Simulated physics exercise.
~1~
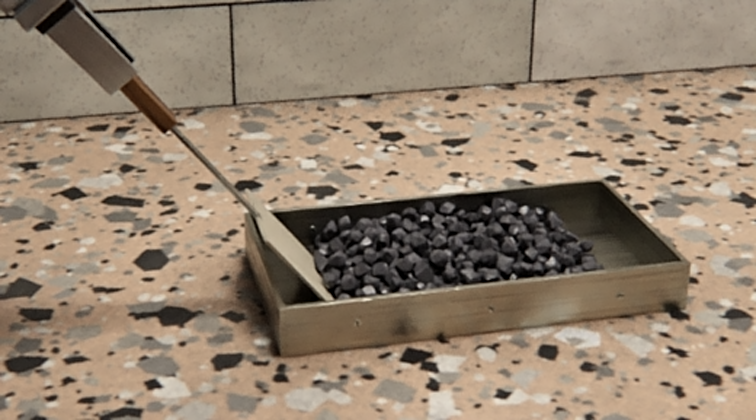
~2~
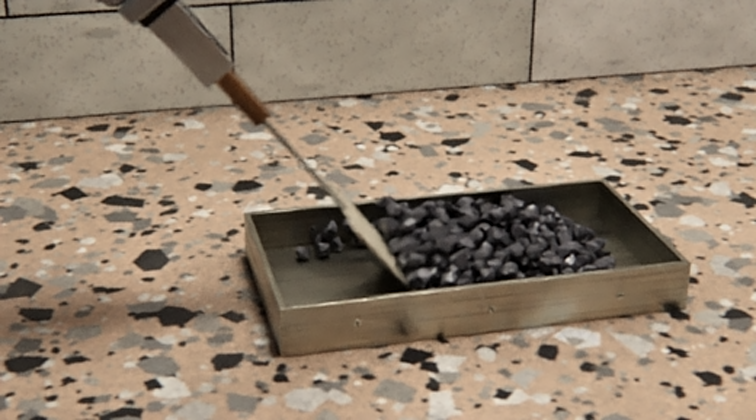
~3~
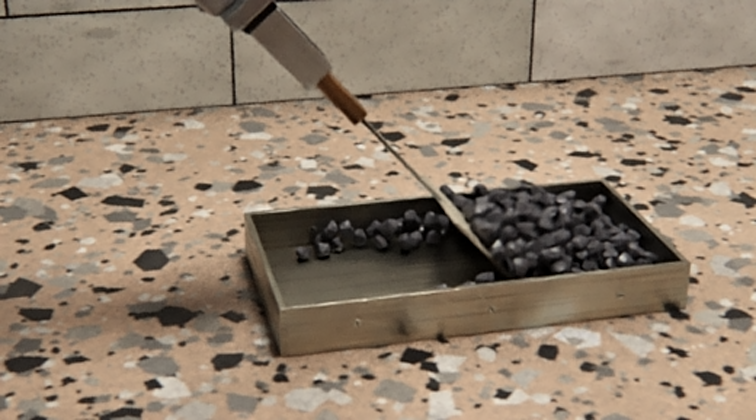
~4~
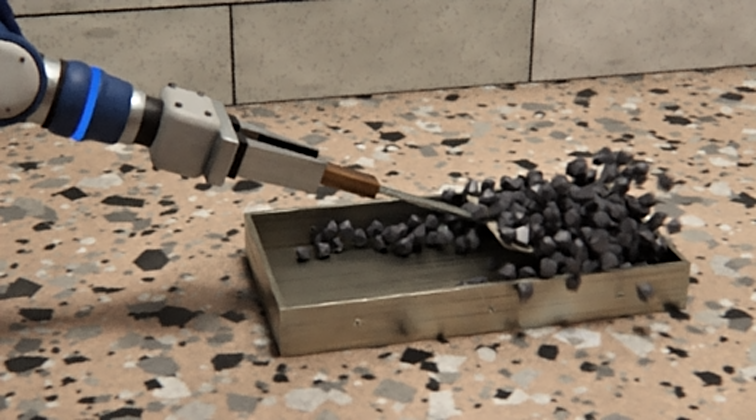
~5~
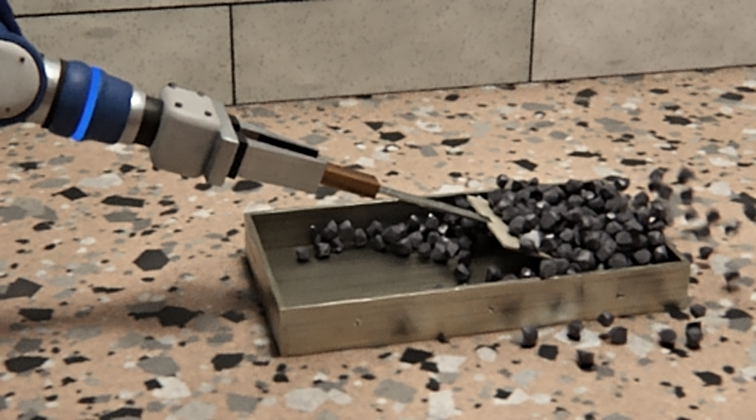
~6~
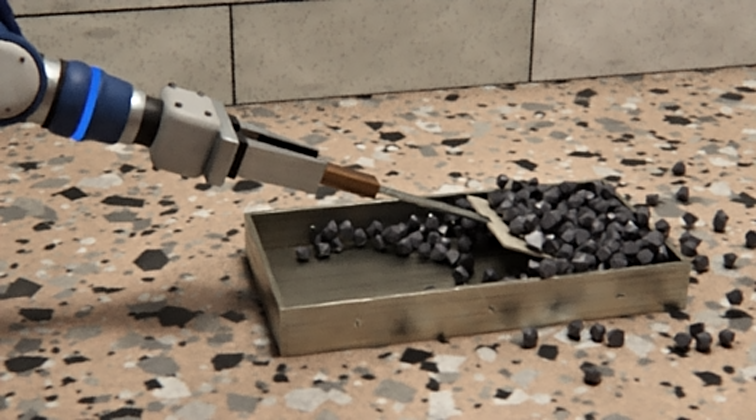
On a speckled terrazzo table top before a pale tiled wall, a robot arm holds a turner at the left end of a metal roasting tin filled with small dark pebbles. The blade pushes right through the load, heaping most of it toward the far end and leaving a thin trail behind. Then the turner tilts flatter and flings up the heap, sending pebbles over the rim. They tumble onto the table in front and to the right. The blade stays over the pile as the strays settle, with most pebbles still in the tin.
